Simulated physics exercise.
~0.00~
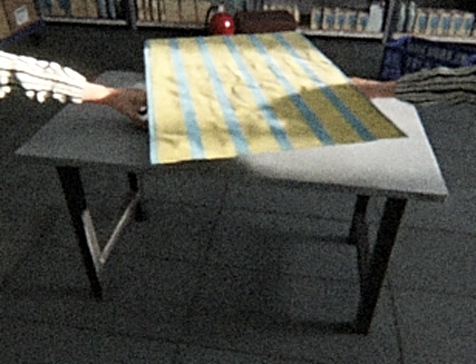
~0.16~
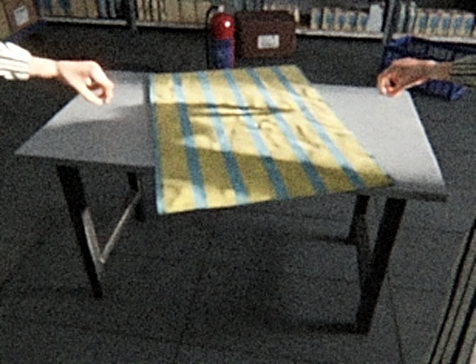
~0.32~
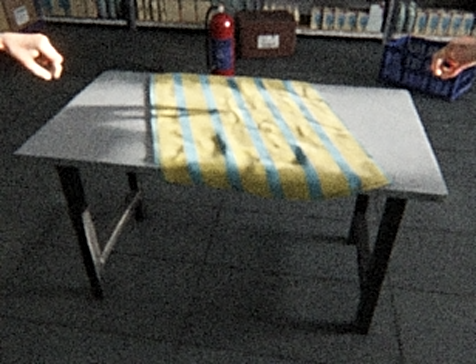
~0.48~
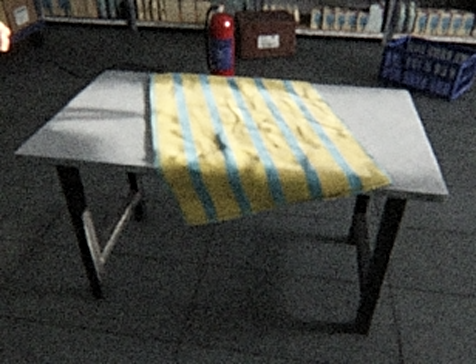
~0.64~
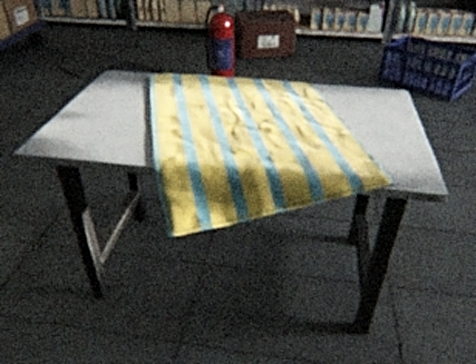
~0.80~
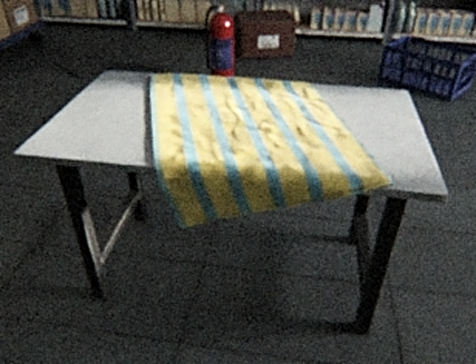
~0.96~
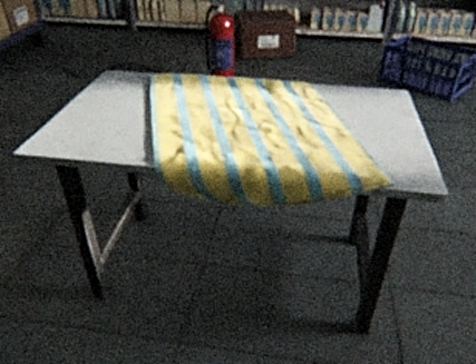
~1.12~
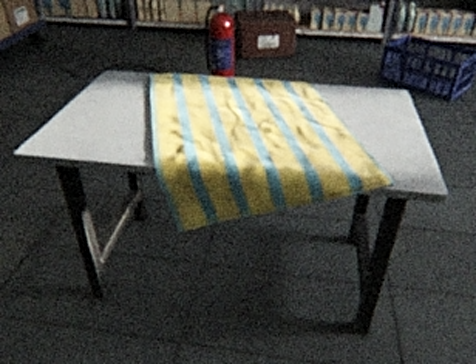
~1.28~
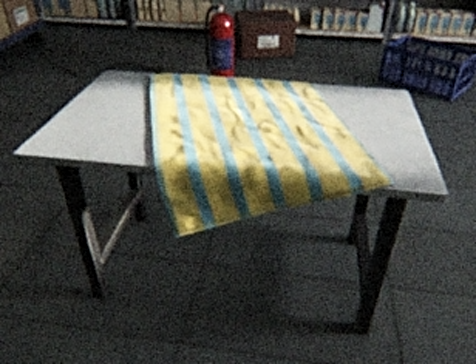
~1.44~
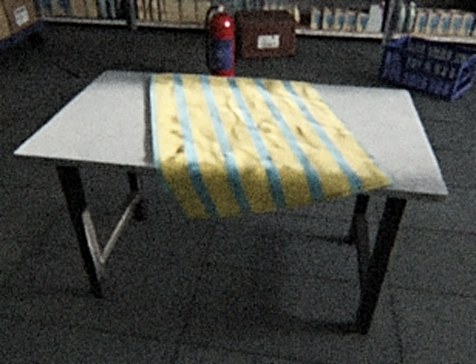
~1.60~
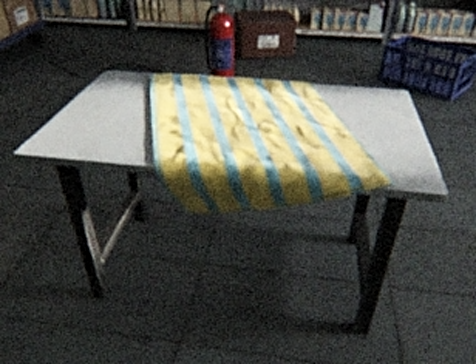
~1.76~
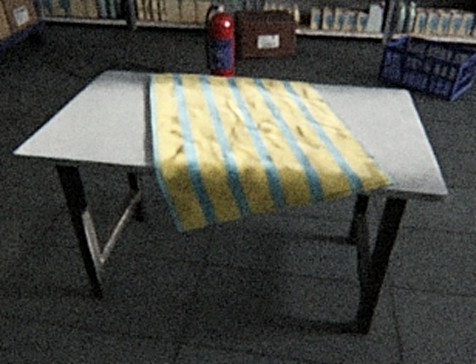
Yellow and blue striped cloth released by two hands onto a table, its front edge hanging over and swaying, staying draped there.
